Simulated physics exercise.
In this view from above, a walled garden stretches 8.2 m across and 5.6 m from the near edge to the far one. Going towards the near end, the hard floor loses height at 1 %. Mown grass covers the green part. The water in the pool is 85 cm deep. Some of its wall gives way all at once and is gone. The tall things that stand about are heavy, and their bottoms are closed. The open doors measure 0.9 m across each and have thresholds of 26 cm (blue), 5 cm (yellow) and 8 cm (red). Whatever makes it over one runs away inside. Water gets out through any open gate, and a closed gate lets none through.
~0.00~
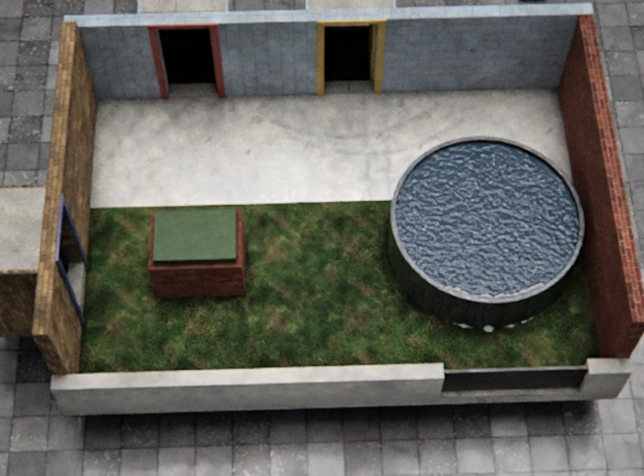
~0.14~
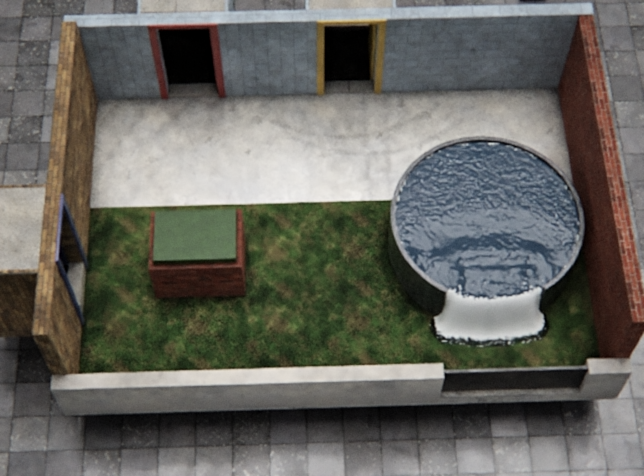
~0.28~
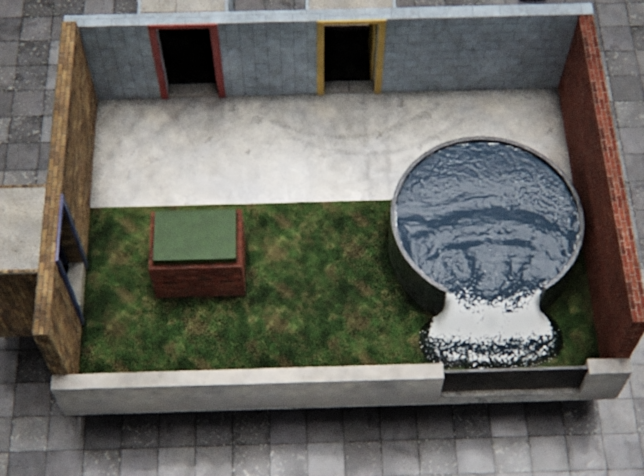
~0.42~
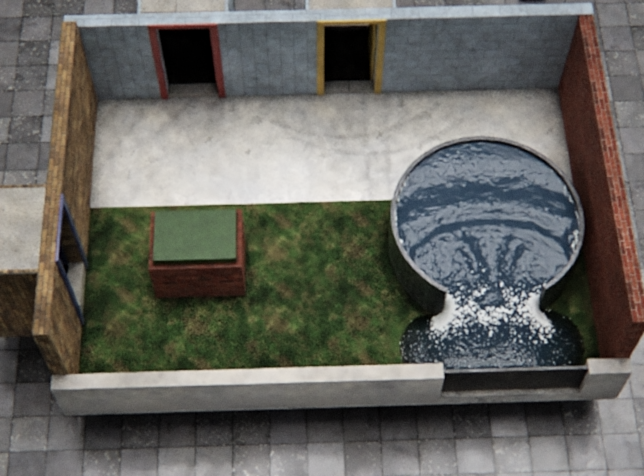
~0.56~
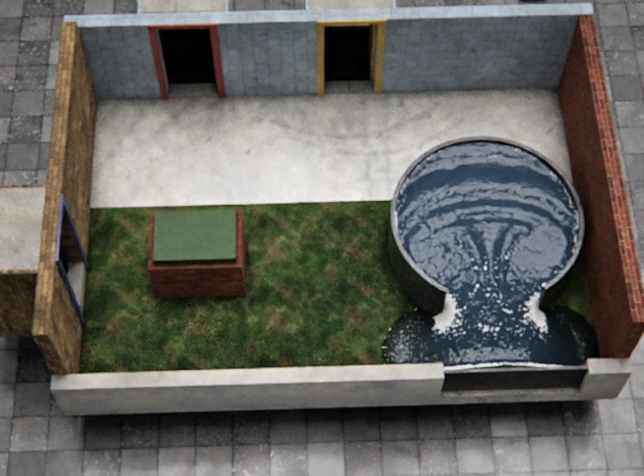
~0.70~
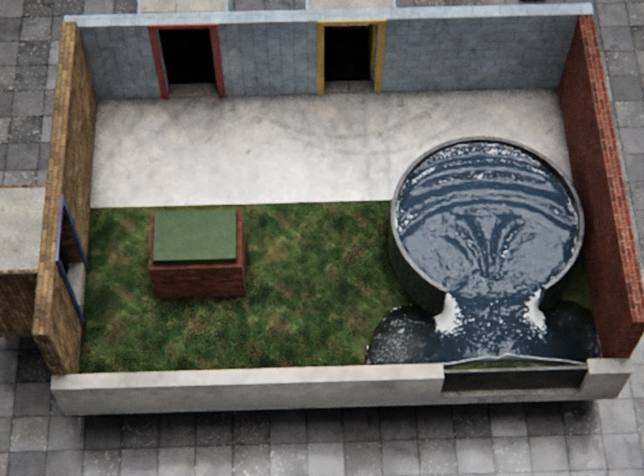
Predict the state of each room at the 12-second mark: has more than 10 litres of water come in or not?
Behind the blue door not more; behind the yellow door more has come in; behind the red door more has come in.
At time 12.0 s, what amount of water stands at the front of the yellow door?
About 10.0 cm.
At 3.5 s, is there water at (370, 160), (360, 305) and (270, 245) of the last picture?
Going through the three points: Not yet touched, then awash, then awash.
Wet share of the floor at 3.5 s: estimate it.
Wet share: Near 55 percent.
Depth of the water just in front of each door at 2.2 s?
Depths (cm): Blue = 0; yellow = 0; red = 0.
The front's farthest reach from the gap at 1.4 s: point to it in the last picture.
I'd mark it close to (263, 387).
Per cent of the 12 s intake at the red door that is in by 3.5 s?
Some 0 per cent by then.
After 1.4 s water covers 15 % of the floor and is deepest (79 cm) near (595, 378); blue door not reached, yellow door not reached, red door not reached.
After 2.2 s water covers 30 % of the floor and is deepest (72 cm) near (581, 285); blue door not reached, yellow door not reached, red door not reached.
After 3.5 s water covers 55 % of the floor and is deepest (53 cm) near (549, 379); blue door 12 cm at the sill, 0 L in, yellow door not reached, red door not reached.
After 7.0 s water covers 100 % of the floor and is deepest (32 cm) near (481, 381); blue door 17 cm at the sill, 0 L in, yellow door 3 cm at the sill, 0 L in, red door 7 cm at the sill, 0 L in.
After 12.0 s water covers 100 % of the floor and is deepest (18 cm) near (85, 289); blue door 17 cm at the sill, 0 L in, yellow door 10 cm at the sill, 26 L in, red door 10 cm at the sill, 40 L in.
